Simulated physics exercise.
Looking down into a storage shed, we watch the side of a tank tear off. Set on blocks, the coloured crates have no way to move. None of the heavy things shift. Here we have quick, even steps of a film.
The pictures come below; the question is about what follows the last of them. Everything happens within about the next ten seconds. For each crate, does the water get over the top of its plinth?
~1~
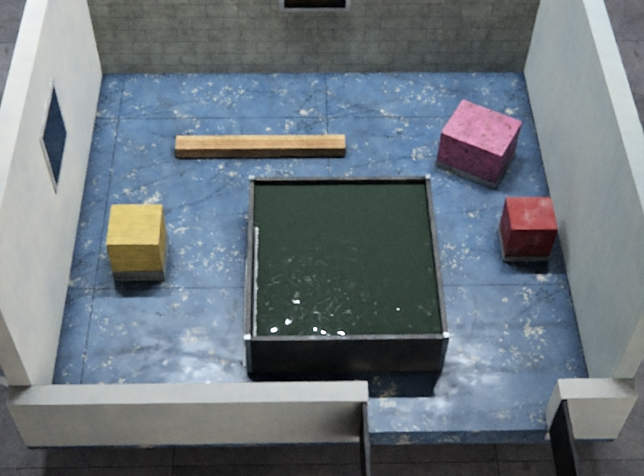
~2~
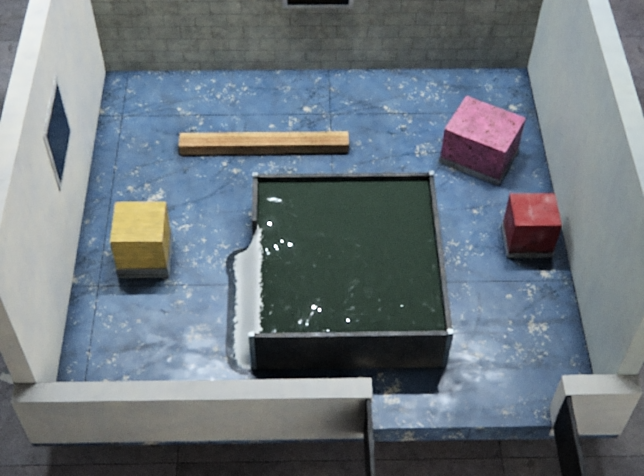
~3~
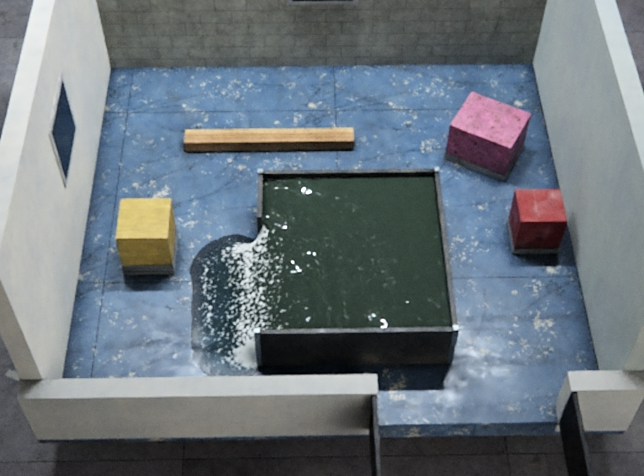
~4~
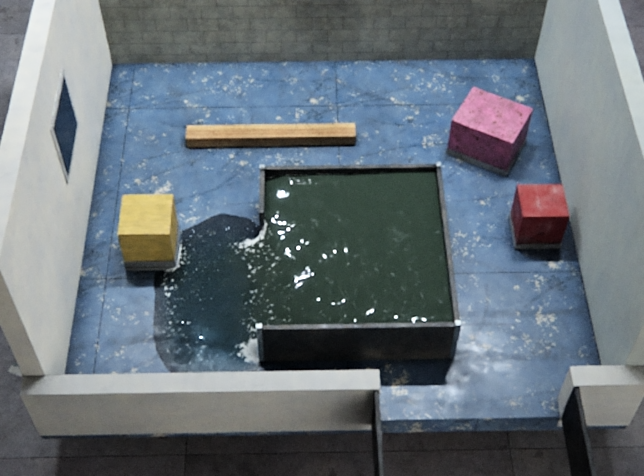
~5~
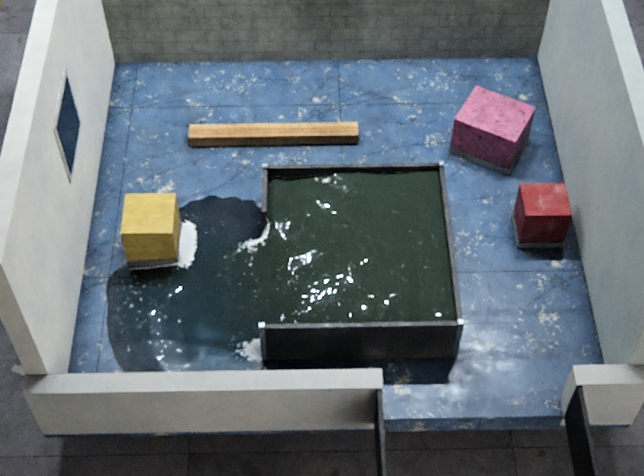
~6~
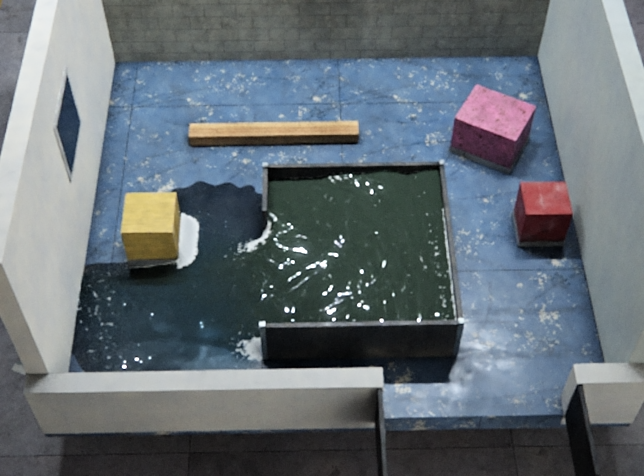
At the end, the yellow crate comes out wet, the pink crate comes out wet, the red crate comes out wet.
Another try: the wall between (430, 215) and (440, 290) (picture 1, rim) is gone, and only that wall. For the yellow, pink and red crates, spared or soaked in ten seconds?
In that case the yellow is never flooded, the pink is flooded and the red is flooded.
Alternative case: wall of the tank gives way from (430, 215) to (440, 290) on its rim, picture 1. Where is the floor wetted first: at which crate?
My answer: The red one.
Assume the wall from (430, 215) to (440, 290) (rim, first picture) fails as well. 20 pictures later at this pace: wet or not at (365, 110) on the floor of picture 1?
Looking at that point, I'd call it drenched.
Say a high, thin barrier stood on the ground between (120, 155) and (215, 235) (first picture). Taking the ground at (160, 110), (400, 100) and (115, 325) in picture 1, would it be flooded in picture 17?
Taking the three spots in order: Spared, spared, soaked.
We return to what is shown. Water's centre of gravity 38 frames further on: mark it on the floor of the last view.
Estimate: (280, 237).
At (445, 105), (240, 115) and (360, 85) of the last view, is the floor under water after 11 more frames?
Point one left clear, point two left clear, point three left clear.
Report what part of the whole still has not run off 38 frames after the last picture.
I'd say roughly 98 percent.
A moment on, water covers 25 % of the floor; the yellow crate water round its plinth, the pink crate not reached, the red crate not reached.
Next, water covers 35 % of the floor; the yellow crate water round its plinth, the pink crate not reached, the red crate not reached.
Then, water covers 50 % of the floor; the yellow crate water round its plinth, the pink crate water round its plinth, the red crate not reached.
Later, water covers 90 % of the floor; the yellow crate water round its plinth, the pink crate water round its plinth, the red crate water round its plinth.
In the end, water covers 100 % of the floor; the yellow crate was topped, the pink crate was topped, the red crate was topped.
